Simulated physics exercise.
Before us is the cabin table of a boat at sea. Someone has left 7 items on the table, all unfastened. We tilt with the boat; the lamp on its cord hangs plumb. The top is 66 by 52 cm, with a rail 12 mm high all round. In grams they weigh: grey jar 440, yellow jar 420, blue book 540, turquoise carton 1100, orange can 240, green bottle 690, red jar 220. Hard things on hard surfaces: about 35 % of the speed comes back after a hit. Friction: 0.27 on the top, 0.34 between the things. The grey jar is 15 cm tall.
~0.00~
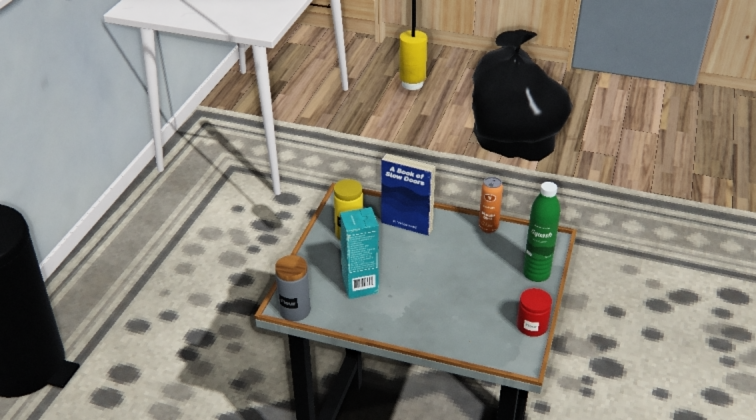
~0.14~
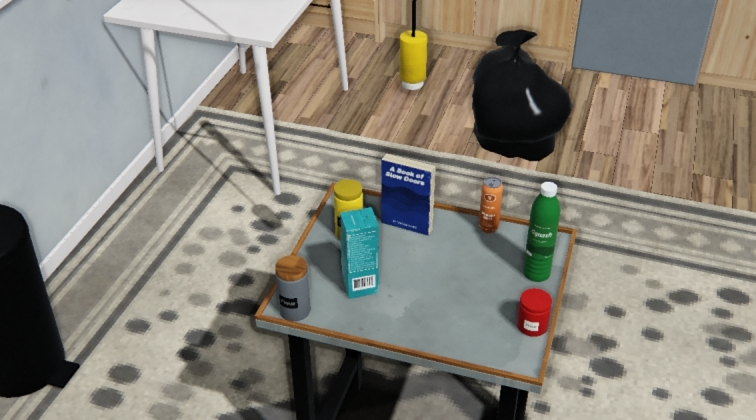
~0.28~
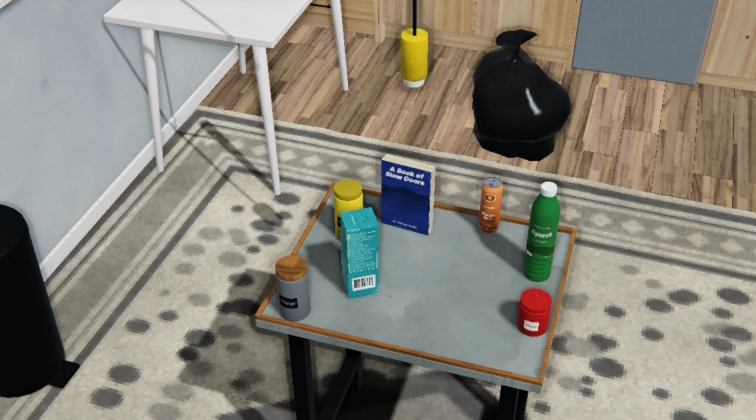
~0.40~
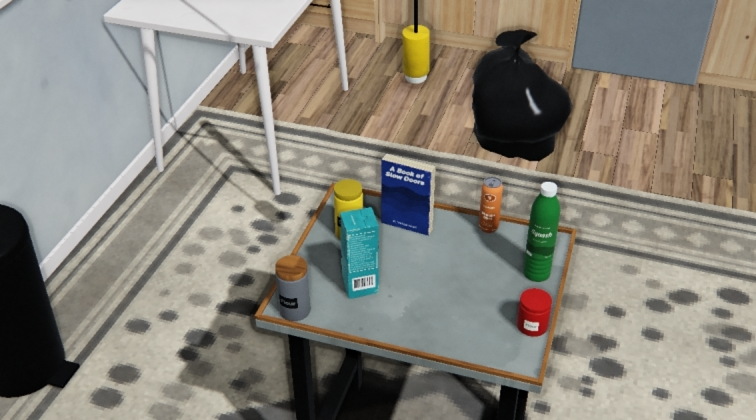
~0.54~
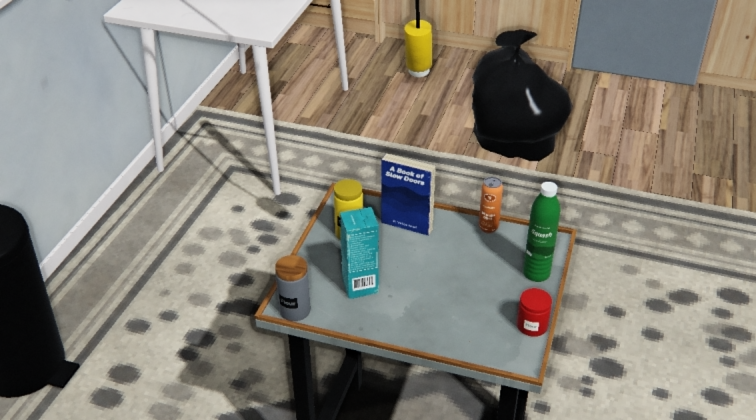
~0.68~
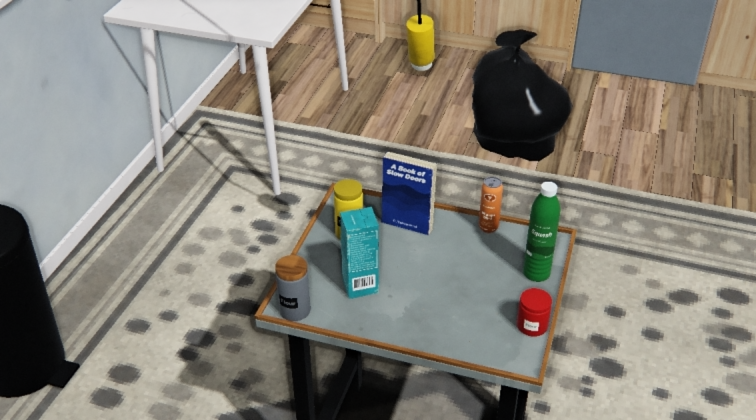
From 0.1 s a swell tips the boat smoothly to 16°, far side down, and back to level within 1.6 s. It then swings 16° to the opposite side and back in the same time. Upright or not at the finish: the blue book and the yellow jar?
The blue book tips over and the yellow jar stays upright.
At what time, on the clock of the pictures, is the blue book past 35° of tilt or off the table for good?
At about 0.9 s.
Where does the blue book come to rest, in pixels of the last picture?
At about (334, 308).
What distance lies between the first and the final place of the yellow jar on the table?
About 0 cm.
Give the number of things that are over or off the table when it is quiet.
1 of them.
After 1.18 s, boat heeled 12°, far side down; blue book now off the table.
After 1.58 s, boat heeled 1°, far side down.
In the end (3.8 s), off the table and tipped over, blue book; the other 6 under 5 cm from the start. At the end, from the last picture's camera, blue book near (334, 308), yellow jar near (349, 211).
